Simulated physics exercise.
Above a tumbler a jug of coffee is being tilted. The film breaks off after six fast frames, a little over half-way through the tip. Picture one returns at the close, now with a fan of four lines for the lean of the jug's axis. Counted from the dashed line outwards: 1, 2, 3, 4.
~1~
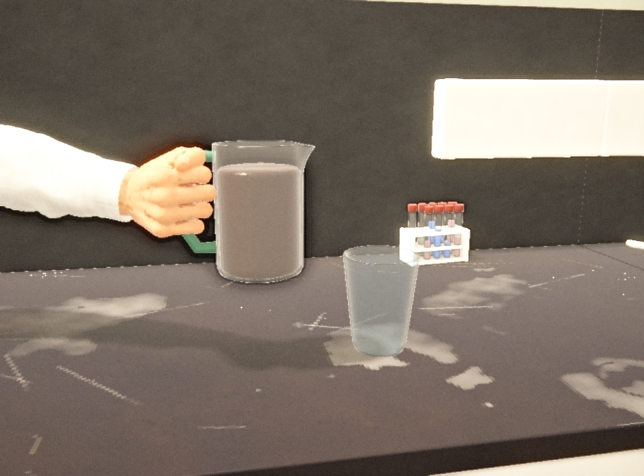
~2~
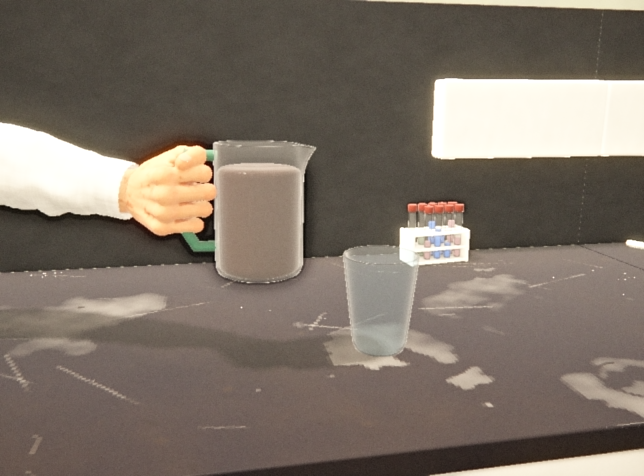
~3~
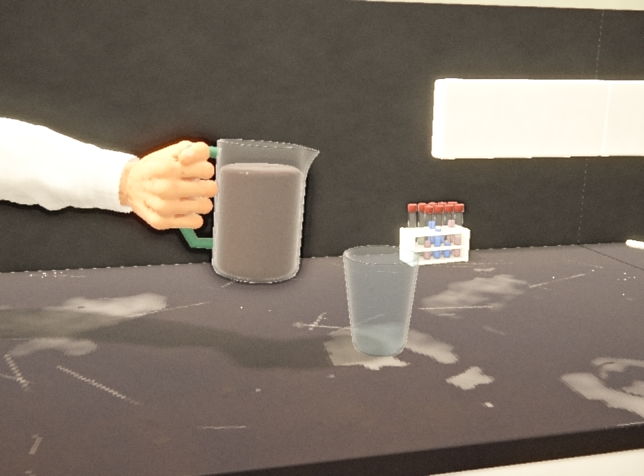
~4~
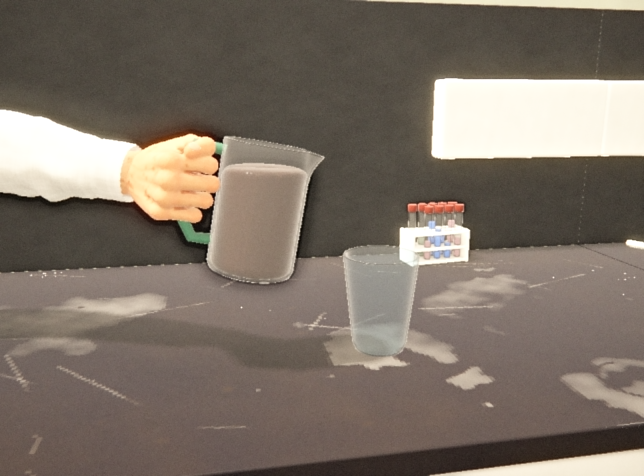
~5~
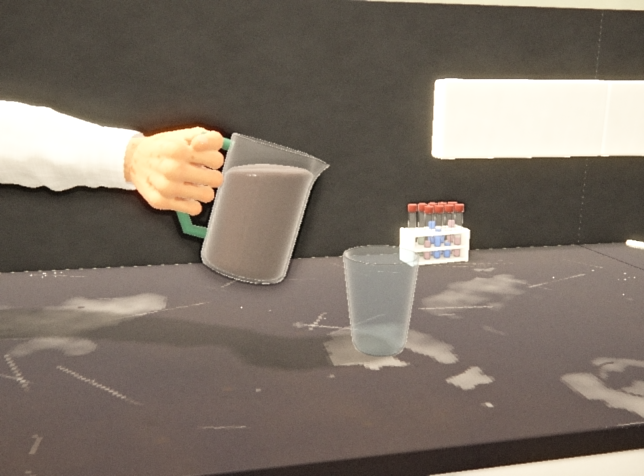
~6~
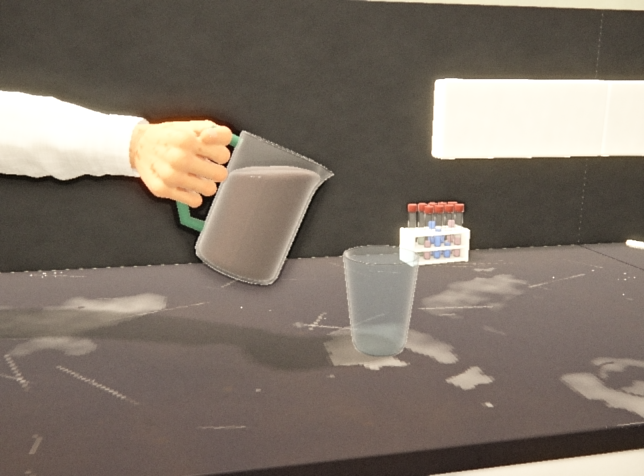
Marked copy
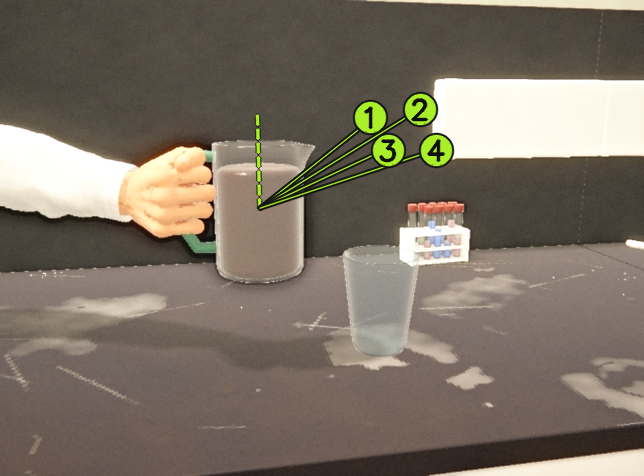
On a dark, scuffed countertop, a clear tumbler stands near a white rack of red-capped tubes, while a hand in a white sleeve holds a jug of brownish liquid upright by its green handle. The hand barely moves at first, then steadily tilts the jug rightward, its spout lowering slightly, with no liquid leaving it.
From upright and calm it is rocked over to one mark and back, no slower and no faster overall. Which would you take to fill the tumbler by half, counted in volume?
Line 3 does it best.
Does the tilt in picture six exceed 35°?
No.
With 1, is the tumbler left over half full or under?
Under half.
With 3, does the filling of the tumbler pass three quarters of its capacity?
No.
On the marked copy, 1 at (358, 129); 2 at (405, 117); 3 at (372, 155); 4 at (419, 155).
If 1 is chosen, the tumbler ends with about 26 % of what it can hold.
If 2 is chosen, the tumbler ends with about 37 % of what it can hold.
If 3 is chosen, the tumbler ends with about 50 % of what it can hold.
If 4 is chosen, the tumbler ends with about 67 % of what it can hold.
